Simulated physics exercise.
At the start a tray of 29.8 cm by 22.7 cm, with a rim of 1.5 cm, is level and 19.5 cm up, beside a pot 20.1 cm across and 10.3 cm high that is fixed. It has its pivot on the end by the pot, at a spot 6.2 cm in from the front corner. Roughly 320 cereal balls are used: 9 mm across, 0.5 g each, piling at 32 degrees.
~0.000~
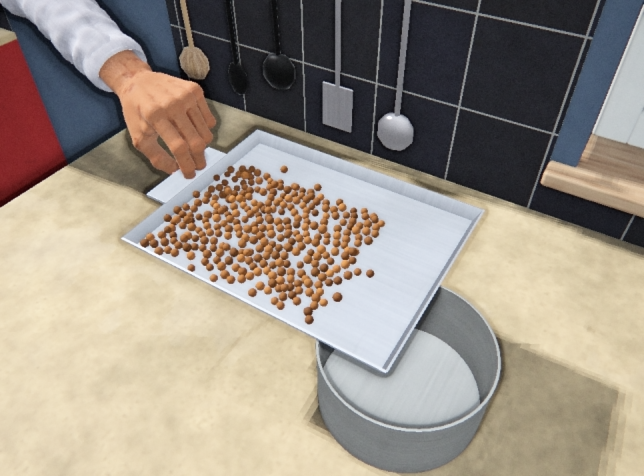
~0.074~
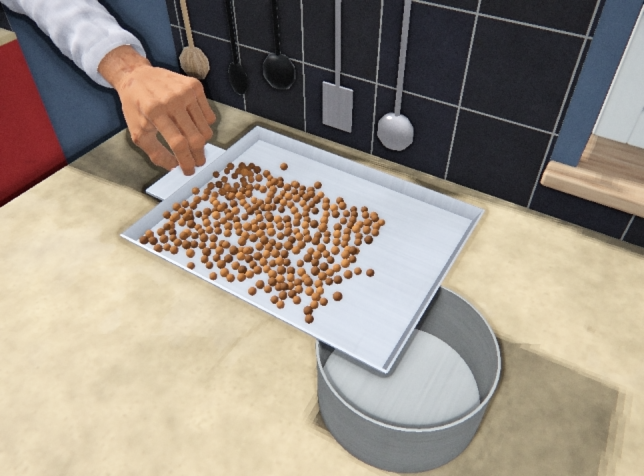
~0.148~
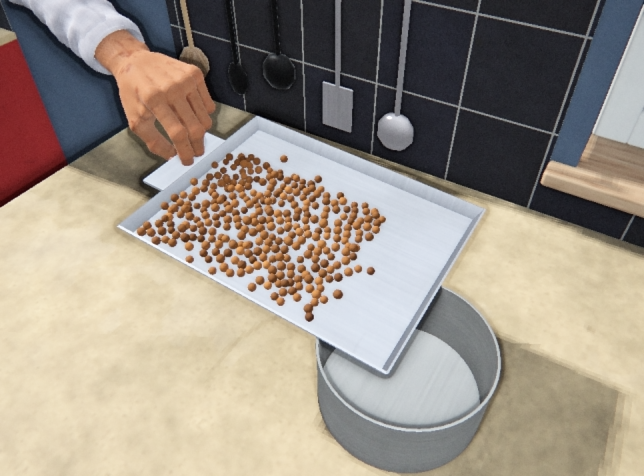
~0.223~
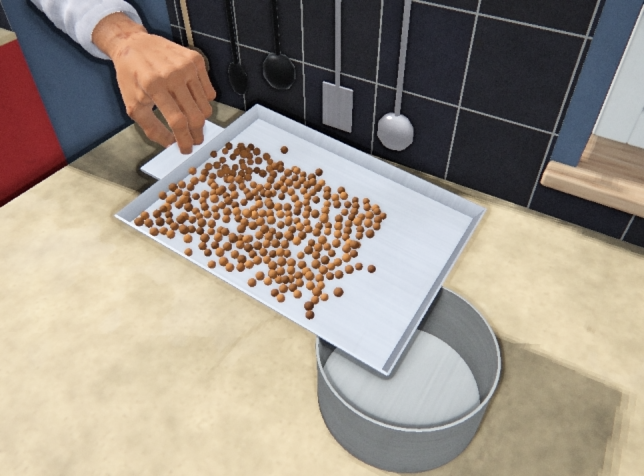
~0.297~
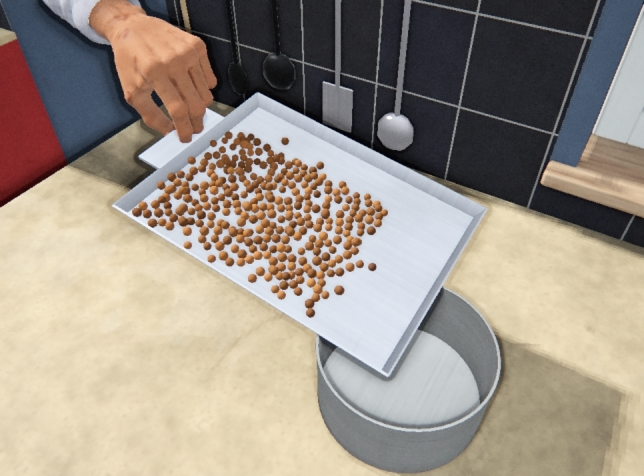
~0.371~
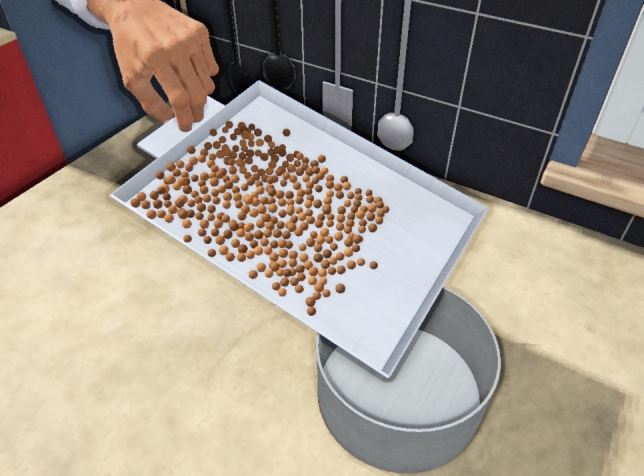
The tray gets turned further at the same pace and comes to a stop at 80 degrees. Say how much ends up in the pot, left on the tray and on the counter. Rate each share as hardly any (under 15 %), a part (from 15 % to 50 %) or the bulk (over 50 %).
Pot: The bulk; tray: Hardly any; counter: A part.
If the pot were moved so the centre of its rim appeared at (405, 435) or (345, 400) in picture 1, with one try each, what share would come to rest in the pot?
Spot one: Some 80 per cent; spot two: Some 60 per cent.
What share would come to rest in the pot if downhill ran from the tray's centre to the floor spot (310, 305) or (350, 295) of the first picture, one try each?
About 10 per cent on the first try and 25 per cent on the second.
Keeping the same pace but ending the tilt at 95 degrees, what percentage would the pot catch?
Estimated share: About 60 %.
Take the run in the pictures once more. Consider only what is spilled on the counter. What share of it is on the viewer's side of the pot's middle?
I'd put it at around 90 per cent.
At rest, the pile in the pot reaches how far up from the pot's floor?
Around 2.5 cm above the floor.
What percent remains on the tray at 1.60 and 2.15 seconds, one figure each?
About 85, 5.
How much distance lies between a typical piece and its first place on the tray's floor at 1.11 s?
Roughly 15 cm.
Then, at 1.11 s, tilt 45 degrees; the tray holds 95 %, the pot 0 %.
After 1.60 s, tilt 65 degrees; the tray holds 85 %, the pot 10 %.
After 2.15 s, tilt 80 degrees; the tray holds 5 %, the pot 50 %.
In the end, at 3.0 s, pot 60 %, tray 0 %, counter 40 %.
